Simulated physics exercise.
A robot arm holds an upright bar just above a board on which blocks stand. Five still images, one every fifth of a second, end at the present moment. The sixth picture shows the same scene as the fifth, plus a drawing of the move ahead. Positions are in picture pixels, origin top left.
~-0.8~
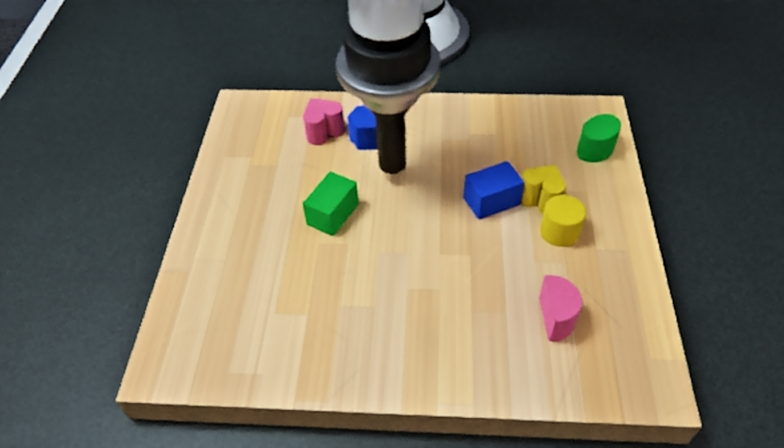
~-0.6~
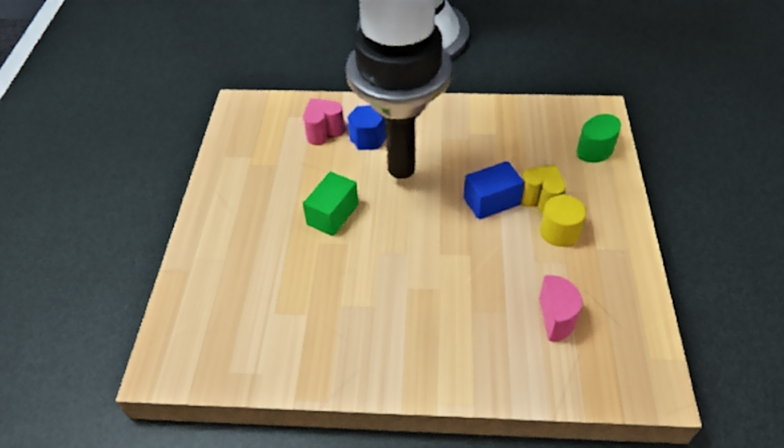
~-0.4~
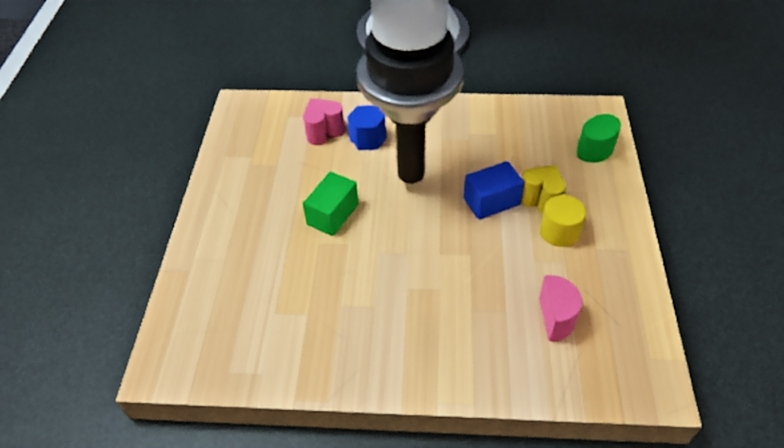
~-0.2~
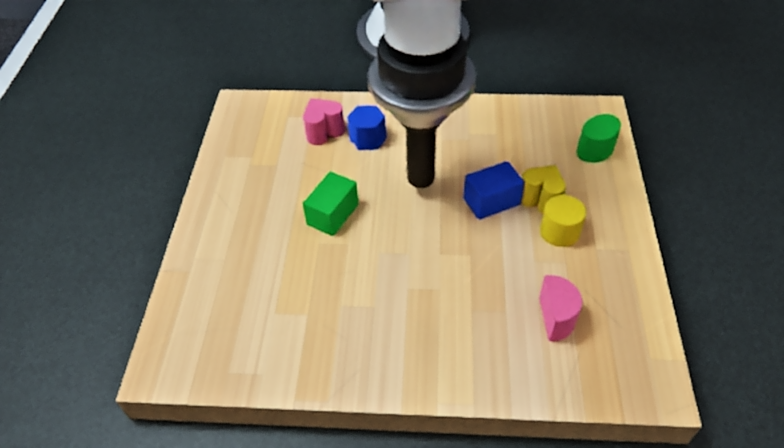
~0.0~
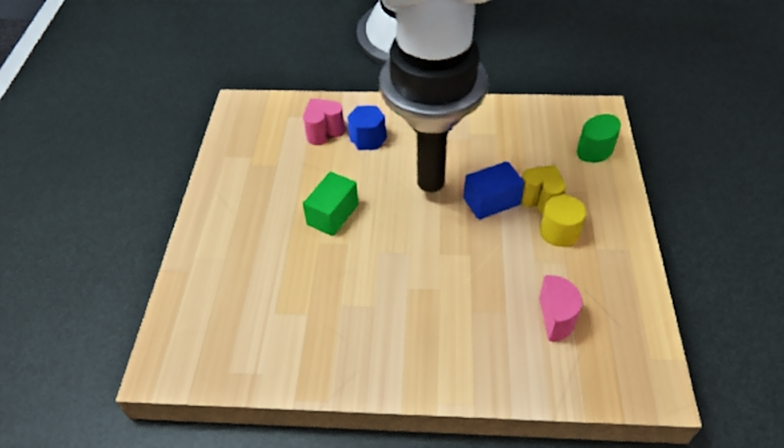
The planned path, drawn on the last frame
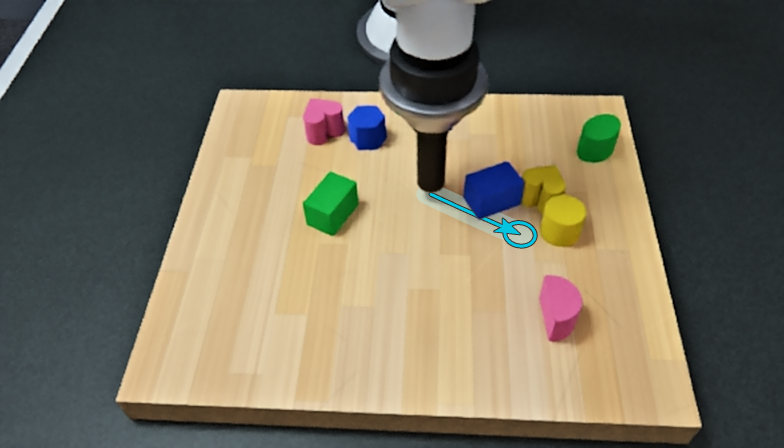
The robot arm moves its bar slightly right above the board while the blocks stay still.
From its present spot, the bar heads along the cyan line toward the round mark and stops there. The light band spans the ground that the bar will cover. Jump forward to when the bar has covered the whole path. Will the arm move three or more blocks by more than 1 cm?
I'd say no.
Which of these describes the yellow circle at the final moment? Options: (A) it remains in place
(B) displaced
A
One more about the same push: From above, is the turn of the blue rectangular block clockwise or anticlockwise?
Rotation: Counter-clockwise.
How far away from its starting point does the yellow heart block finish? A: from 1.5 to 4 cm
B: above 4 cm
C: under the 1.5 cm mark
My answer is option A.
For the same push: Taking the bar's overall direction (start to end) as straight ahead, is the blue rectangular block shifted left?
Yes, that is what happens.
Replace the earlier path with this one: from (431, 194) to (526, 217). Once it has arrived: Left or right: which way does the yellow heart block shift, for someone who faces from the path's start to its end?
That block drifts left.
The line goes from (431, 194) to (520, 234).
The first path, step by step. One third of the way, bar at (460, 197); blue rectangular block at (500, 178); yellow heart block at (551, 177).
Two thirds of the way, bar at (491, 210); blue rectangular block at (521, 179), turned 25° anticlockwise; yellow heart block at (569, 173), turned 20° clockwise.
At the end, bar at (522, 224); blue rectangular block at (524, 178), turned 35° anticlockwise; yellow heart block at (571, 172), turned 25° clockwise; yellow circle unmoved.
